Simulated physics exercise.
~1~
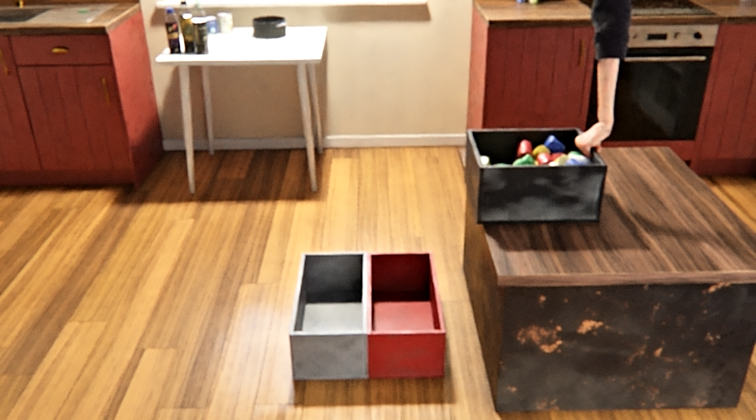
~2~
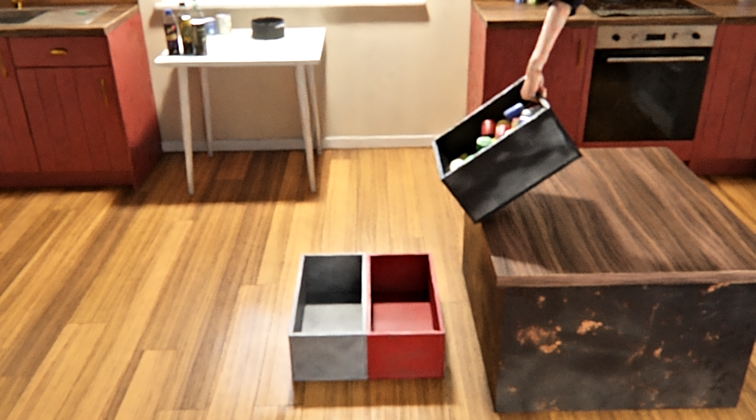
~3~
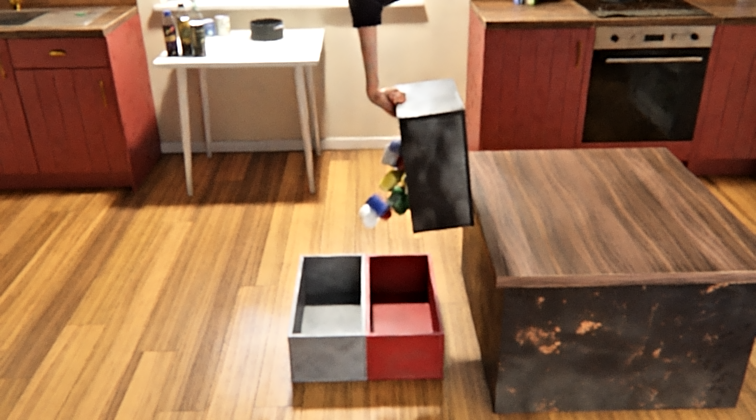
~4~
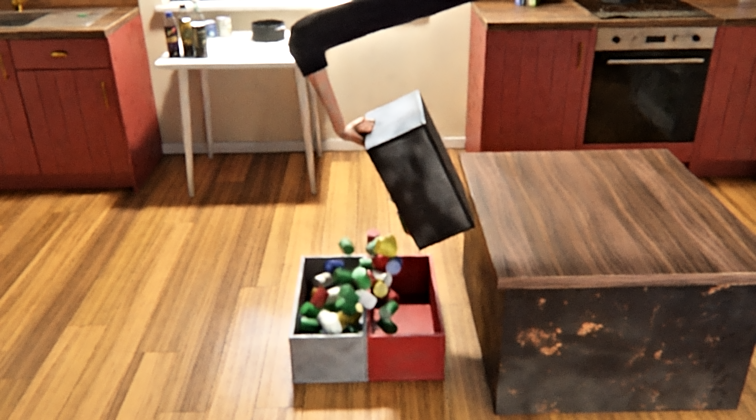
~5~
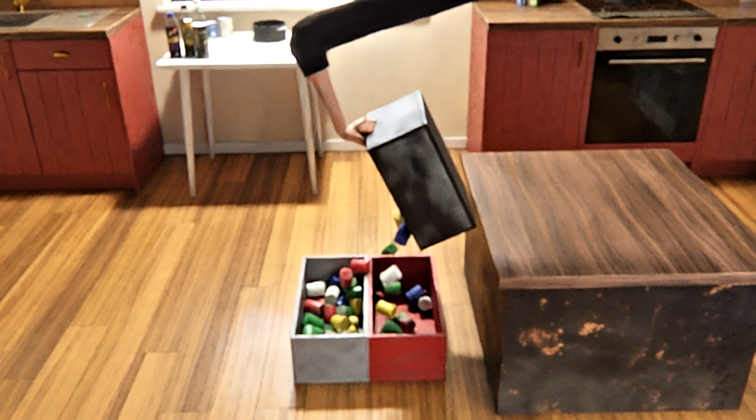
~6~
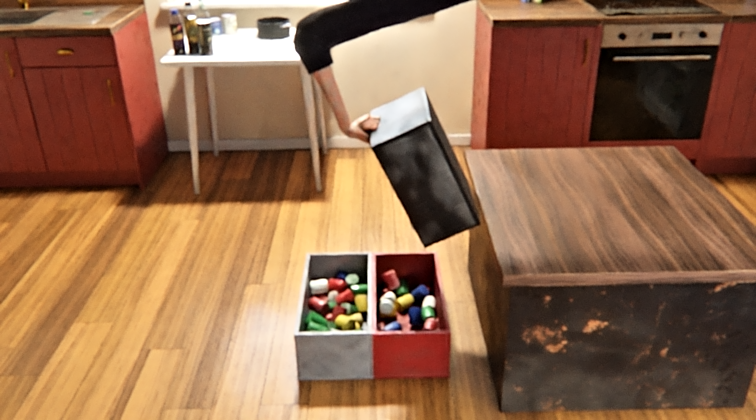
In a kitchen with a wooden floor and red cupboards, a black crate full of small colourful pieces sits on the edge of a dark wooden bench, with a grey bin and a red tote side by side on the floor to its left. A hand grips the crate and tips it over to the left. As it swings past upright, the first pieces slide out and fall. The arm tilts it further and holds it there while a thick stream tumbles into both containers. The last few drop out, leaving both containers holding pieces, the grey bin more, beneath the still-tilted crate.
